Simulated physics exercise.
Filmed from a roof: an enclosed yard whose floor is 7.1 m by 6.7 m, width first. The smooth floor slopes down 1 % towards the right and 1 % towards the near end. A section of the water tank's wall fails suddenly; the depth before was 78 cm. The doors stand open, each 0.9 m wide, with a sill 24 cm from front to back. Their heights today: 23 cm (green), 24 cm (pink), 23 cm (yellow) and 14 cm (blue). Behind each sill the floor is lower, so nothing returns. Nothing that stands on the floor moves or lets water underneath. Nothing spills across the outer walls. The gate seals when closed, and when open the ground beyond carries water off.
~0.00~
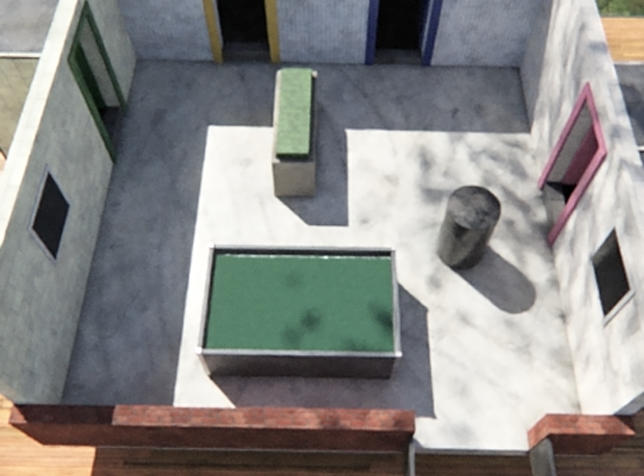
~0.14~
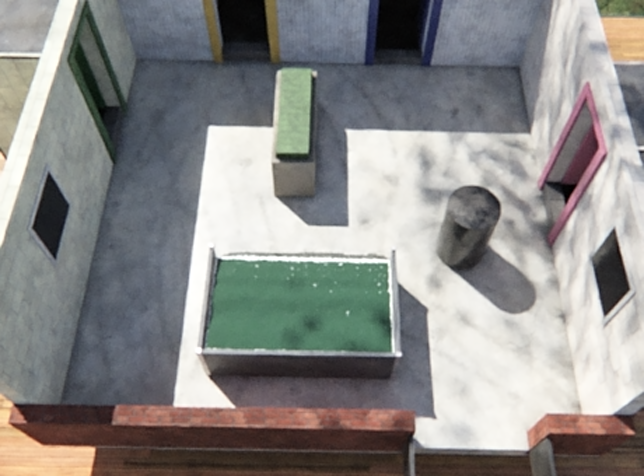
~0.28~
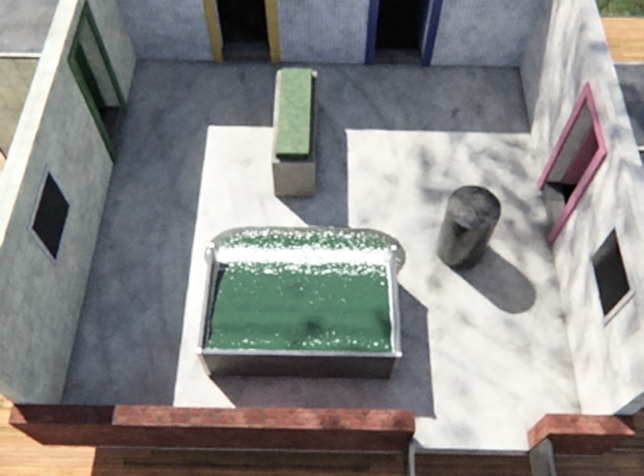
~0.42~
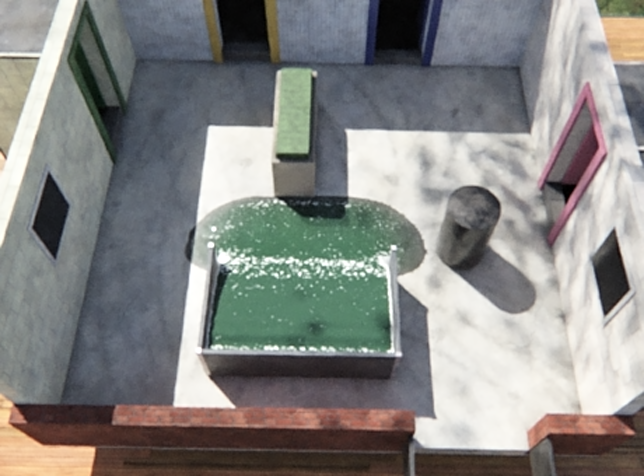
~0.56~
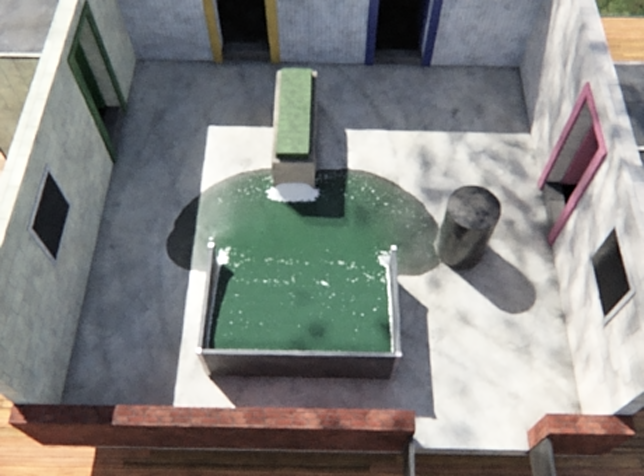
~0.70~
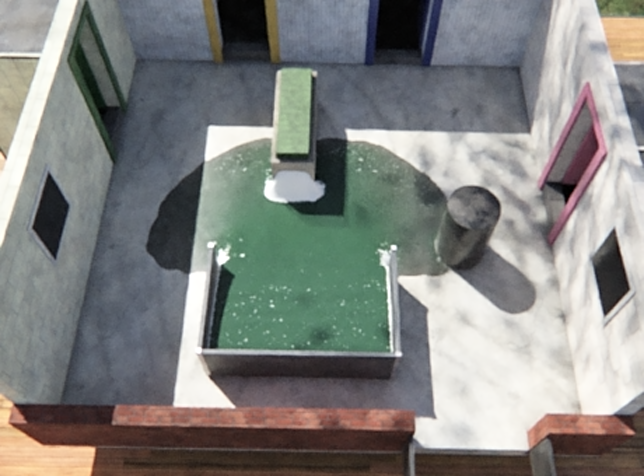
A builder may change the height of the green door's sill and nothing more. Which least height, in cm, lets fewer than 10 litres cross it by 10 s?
At least 14.5 cm or so.
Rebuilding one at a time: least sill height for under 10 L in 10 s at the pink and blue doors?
Roughly 9.5 cm at pink and 24 cm at blue.
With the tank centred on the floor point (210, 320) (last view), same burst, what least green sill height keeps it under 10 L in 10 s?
Then roughly 16 cm.
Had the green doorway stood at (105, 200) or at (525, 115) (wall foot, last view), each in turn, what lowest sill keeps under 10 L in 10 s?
About 9.5 and 24 cm.
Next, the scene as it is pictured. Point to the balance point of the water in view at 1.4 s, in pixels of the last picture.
Around (309, 224).
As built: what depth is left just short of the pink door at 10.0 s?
About 10.0 cm.
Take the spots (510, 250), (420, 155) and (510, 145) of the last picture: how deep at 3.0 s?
Roughly 0, 5 and 4 cm, in turn.
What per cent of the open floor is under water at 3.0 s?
Near 60 per cent is wet.
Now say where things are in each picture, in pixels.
In the first picture, still water, 78 cm deep, in the water tank at (301, 300); the green door at (103, 94) is dry.
In the second picture, water pours out on the far side and has run 0.3 m, to a hidden place; about 10 cm deep outside, 78 cm at the back.
In the third picture, water pours out on the far side and has run 0.8 m, to (233, 232); about 15 cm deep outside, 73 cm at the back.
In the fourth picture, the front is at (255, 201), 1.4 m from the gap on the far side; 4.1 m2 of floor is wet, 66 cm left at the back.
In the fifth picture, the front is at (344, 172), 2.0 m from the gap on the far side; 6.2 m2 of floor is wet, 65 cm left at the back.
In the sixth picture, water pours out on the far side and has run 2.6 m, to (263, 142); about 8 cm deep outside, 58 cm at the back; 1.6 m in a straight line remain to the green door at (103, 94).
After 1.4 s water covers 50 % of the floor, deepest (46 cm) near (296, 201); it has not reached the green door.
After 3.0 s water covers 60 % of the floor, deepest (36 cm) near (497, 67); 14 cm at the green door, 0 litres in over its 23 cm sill.
After 10.0 s water covers 95 % of the floor, deepest (16 cm) near (581, 432); 1 cm at the green door, 0 litres in over its 23 cm sill.
At the green door as built, the water arrived by 1.7 s and peaked near 21 cm at 2.4 s.
With a sill of 12.5 cm, 17 litres would have come in within the 10 s; with 17 cm, 4 litres. So under 10 litres takes about 14.5 cm.
